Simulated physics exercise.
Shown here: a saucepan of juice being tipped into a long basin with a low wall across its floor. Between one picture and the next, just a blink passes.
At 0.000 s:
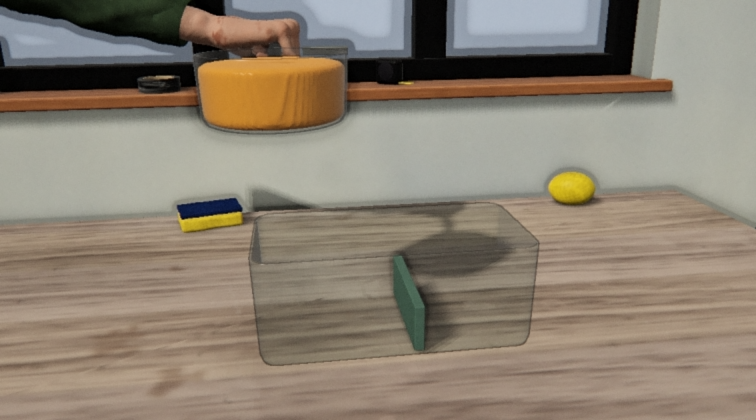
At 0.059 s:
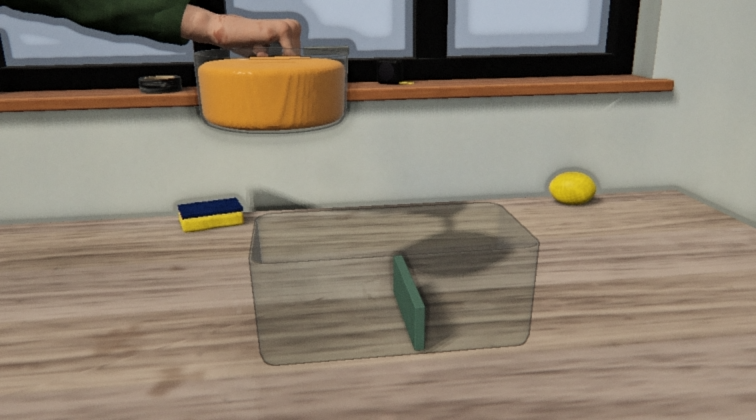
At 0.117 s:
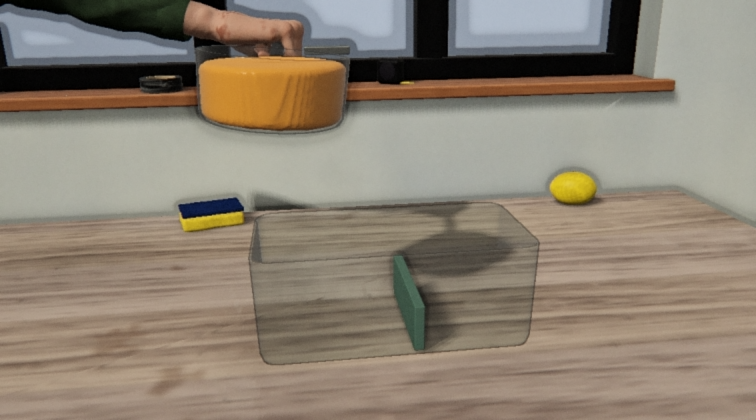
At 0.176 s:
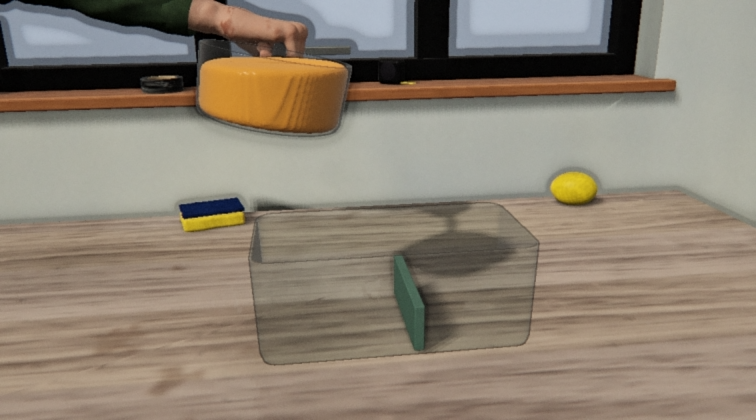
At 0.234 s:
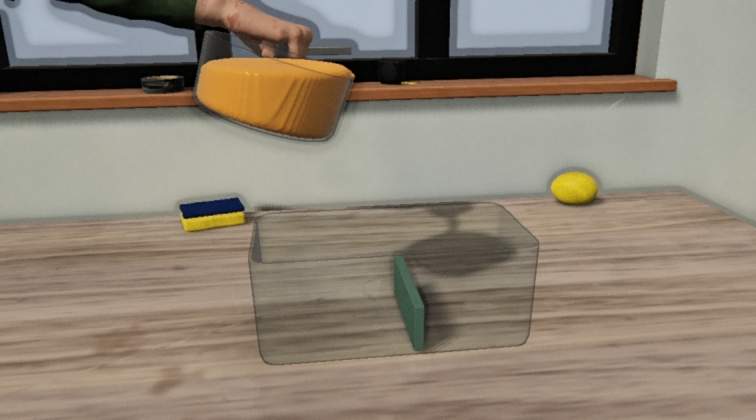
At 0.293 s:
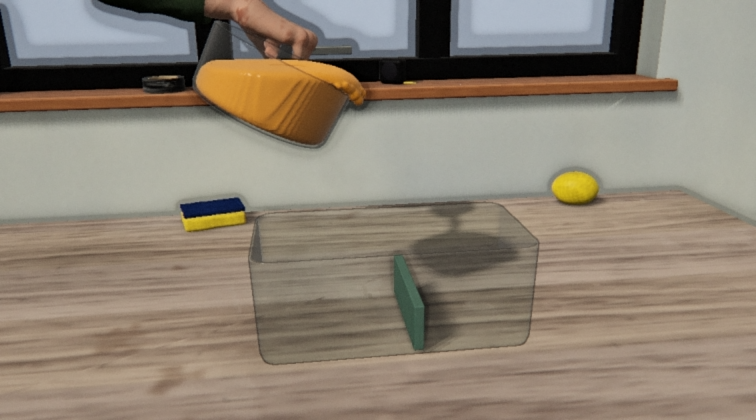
On a wooden counter beneath a window, a clear long basin with a low green wall sits between a sponge and a lemon as a hand above tilts a saucepan of orange juice rightward until juice bulges over its edge.
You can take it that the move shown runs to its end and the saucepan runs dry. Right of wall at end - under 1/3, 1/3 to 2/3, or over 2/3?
A third to two thirds.
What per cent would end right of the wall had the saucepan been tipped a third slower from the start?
I'd say roughly 60 in every hundred ends up there.
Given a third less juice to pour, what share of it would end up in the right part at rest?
Near 30 %.
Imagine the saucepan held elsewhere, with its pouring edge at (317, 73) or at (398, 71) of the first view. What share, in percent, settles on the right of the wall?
About 10 per cent, then about 85 per cent.
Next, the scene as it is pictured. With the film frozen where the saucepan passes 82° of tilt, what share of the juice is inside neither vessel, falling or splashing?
Something like 45 per cent of it.
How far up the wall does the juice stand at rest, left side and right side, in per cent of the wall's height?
Roughly 30 percent left, 50 percent right.
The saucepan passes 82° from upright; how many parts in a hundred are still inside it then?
Remaining fraction: Approx. 30 %.
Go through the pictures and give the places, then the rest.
The first picture shows tilt 0°; pouring edge (346, 54); surface from (199, 66) to (343, 63); the long basin's rim runs from (253, 239) to (518, 224); the wall's top is at (408, 280).
The second picture shows tilt 1°; pouring edge (346, 55); surface from (199, 65) to (344, 63).
The third picture shows tilt 5°; pouring edge (348, 60); surface from (201, 63) to (345, 65).
The fourth picture shows tilt 11°; pouring edge (350, 68); surface from (203, 64) to (348, 66).
The fifth picture shows tilt 19°; pouring edge (352, 79); surface from (203, 66) to (352, 72); 1 per cent is over the edge.
The sixth picture shows tilt 28°; pouring edge (352, 92); surface from (202, 64) to (350, 85); 5 per cent is over the edge.
A moment on, the saucepan is tipped on its side and 30 per cent is still to pour, 5 is left of the wall and 21 right of it.
Next, the saucepan is tipped on its side and 7 per cent is still to pour, 31 is left of the wall and 53 right of it.
Then the saucepan is tipped on its side and 1 per cent is still to pour, 43 is left of the wall and 52 right of it.
Later the saucepan is tipped on its side and 0 per cent is still to pour, 46 is left of the wall and 52 right of it.
Finally, 46 per cent lies left of the wall, 52 right of it and 1 outside.
